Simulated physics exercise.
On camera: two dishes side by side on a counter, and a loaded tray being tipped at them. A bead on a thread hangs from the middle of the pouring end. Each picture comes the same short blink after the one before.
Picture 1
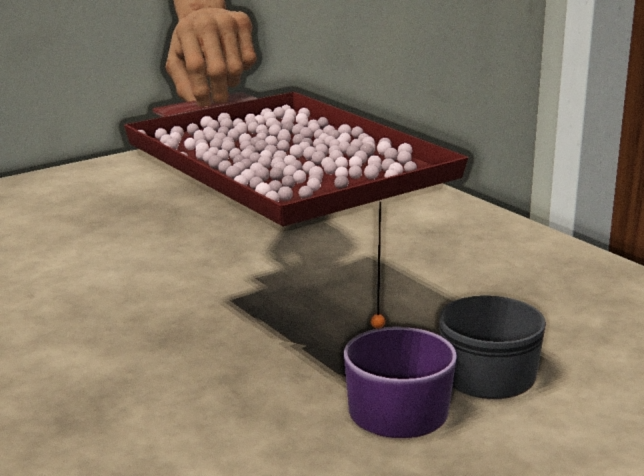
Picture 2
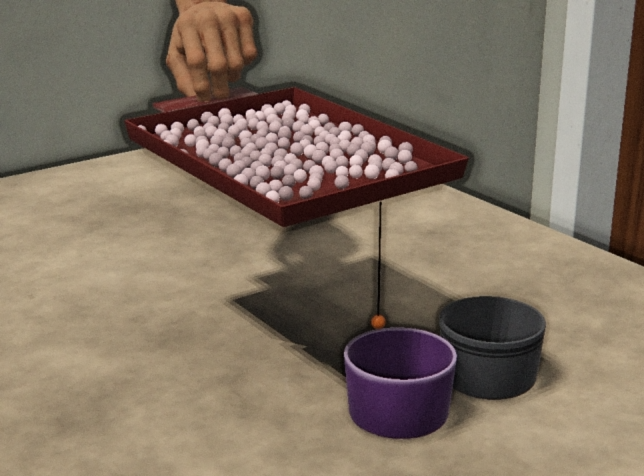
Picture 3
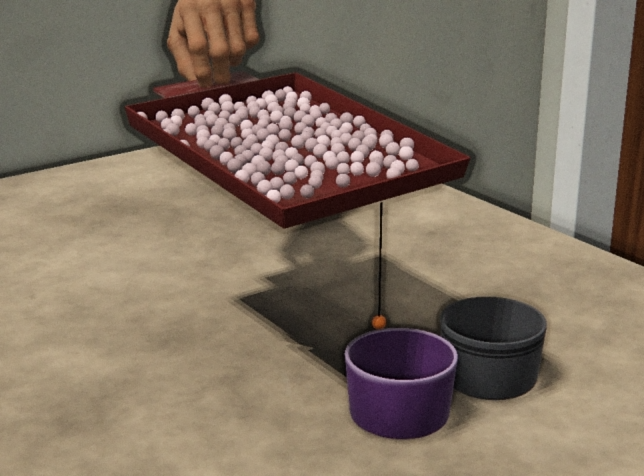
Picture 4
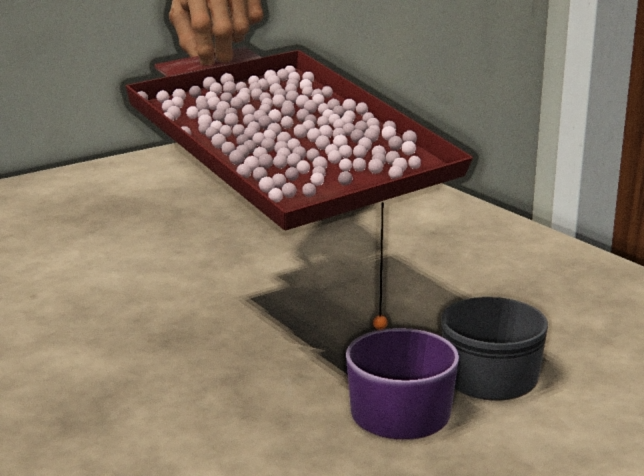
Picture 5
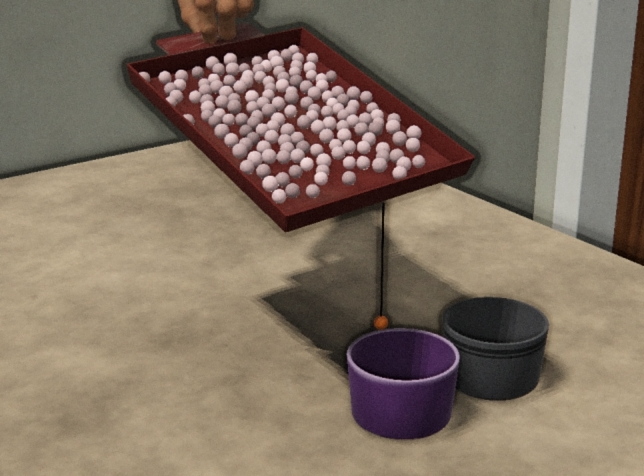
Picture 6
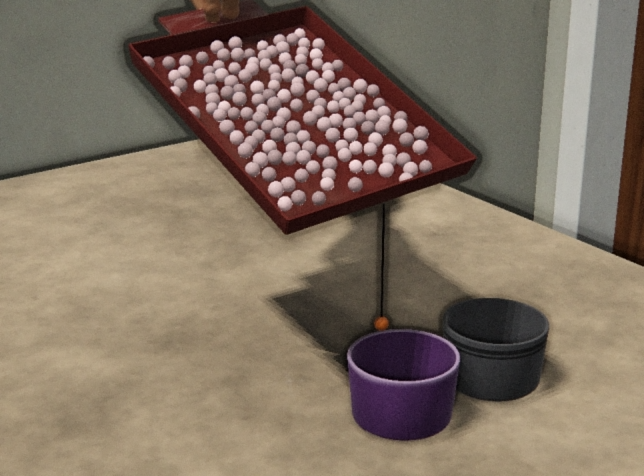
Dark red tray of pale pink balls tilting steeply as a hand raises its far end above purple and dark grey dishes.
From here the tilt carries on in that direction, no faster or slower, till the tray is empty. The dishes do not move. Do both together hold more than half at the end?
They take under half between them.
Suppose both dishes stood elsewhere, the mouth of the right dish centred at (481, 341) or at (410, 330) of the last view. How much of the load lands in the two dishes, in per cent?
The first gives 60 %, the second 10 %.
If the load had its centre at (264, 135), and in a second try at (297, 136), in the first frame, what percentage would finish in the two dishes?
Near 20 % and 20 %.
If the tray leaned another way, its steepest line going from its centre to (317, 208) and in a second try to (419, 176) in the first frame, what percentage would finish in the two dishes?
Near 10 % and 80 %.
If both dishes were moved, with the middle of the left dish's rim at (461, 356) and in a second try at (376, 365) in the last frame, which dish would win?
At the first place left, at the second the left-hand dish.
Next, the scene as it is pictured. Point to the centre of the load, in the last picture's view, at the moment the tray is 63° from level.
Near (353, 171).
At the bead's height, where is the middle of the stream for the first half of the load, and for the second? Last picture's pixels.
Around (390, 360) and then (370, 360).
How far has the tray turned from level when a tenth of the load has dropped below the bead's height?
Around 75° of tilt.
Soon, tray tipped steeply; nearly all on the tray; a stray few in the left dish; a small part in the air.
A while on, tray tipped right over; about a quarter on the tray; a small part in the left dish; about a third outside both; about a third in the air.
Towards the end, tray tipped past a quarter turn; about a quarter in the left dish; most outside both.
Finally, tray tipped past a quarter turn; about a quarter in the left dish; none in the right dish; most outside both.
